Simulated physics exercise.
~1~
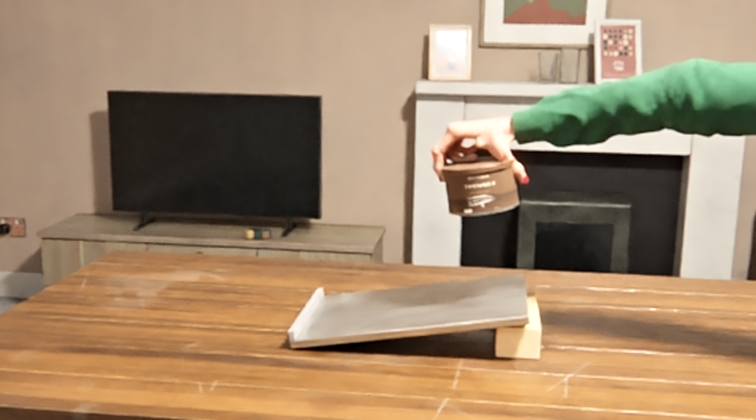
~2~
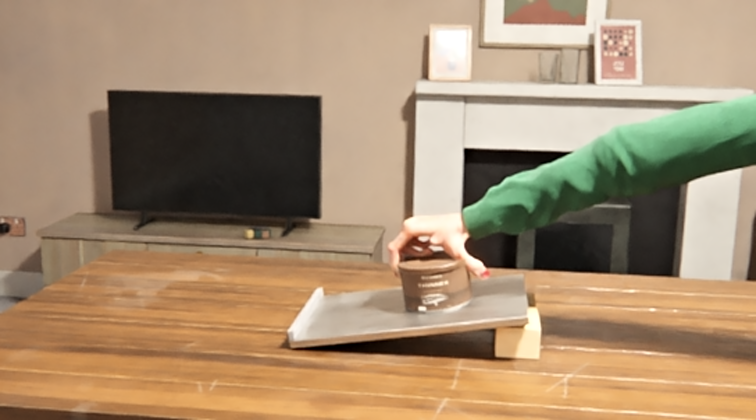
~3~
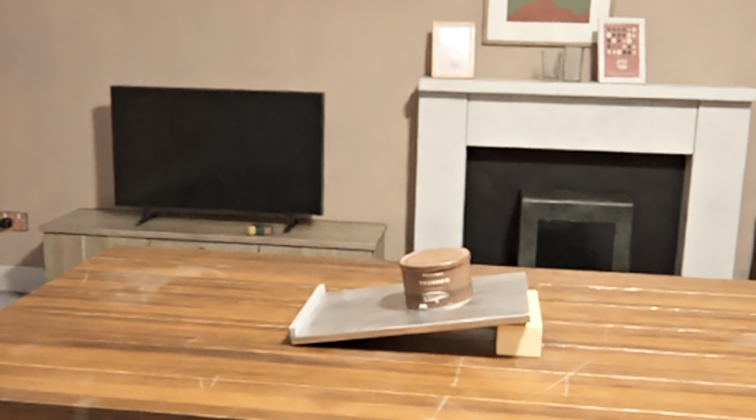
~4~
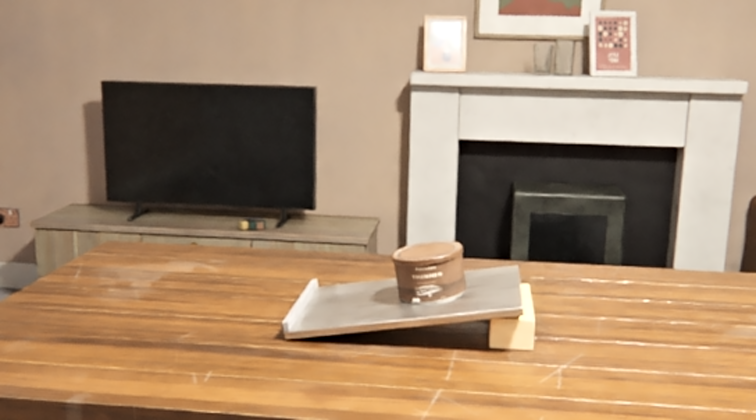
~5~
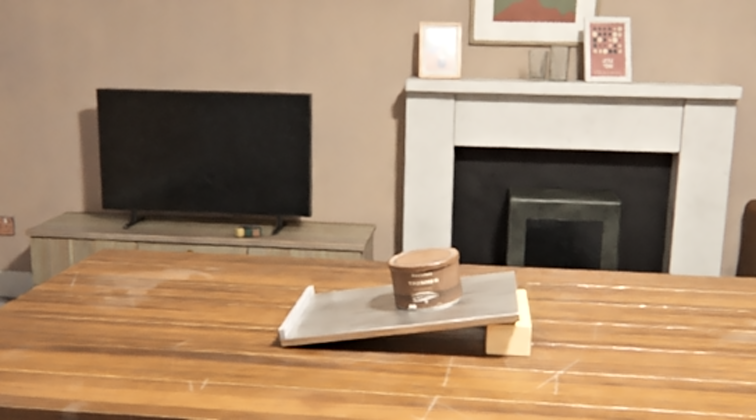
In the video, a hand in a green sleeve lowers a brown tub onto a gray sloping board propped on a block on a wooden table, then lets go and withdraws. The tub stays at rest on the slope, without sliding or rolling down.
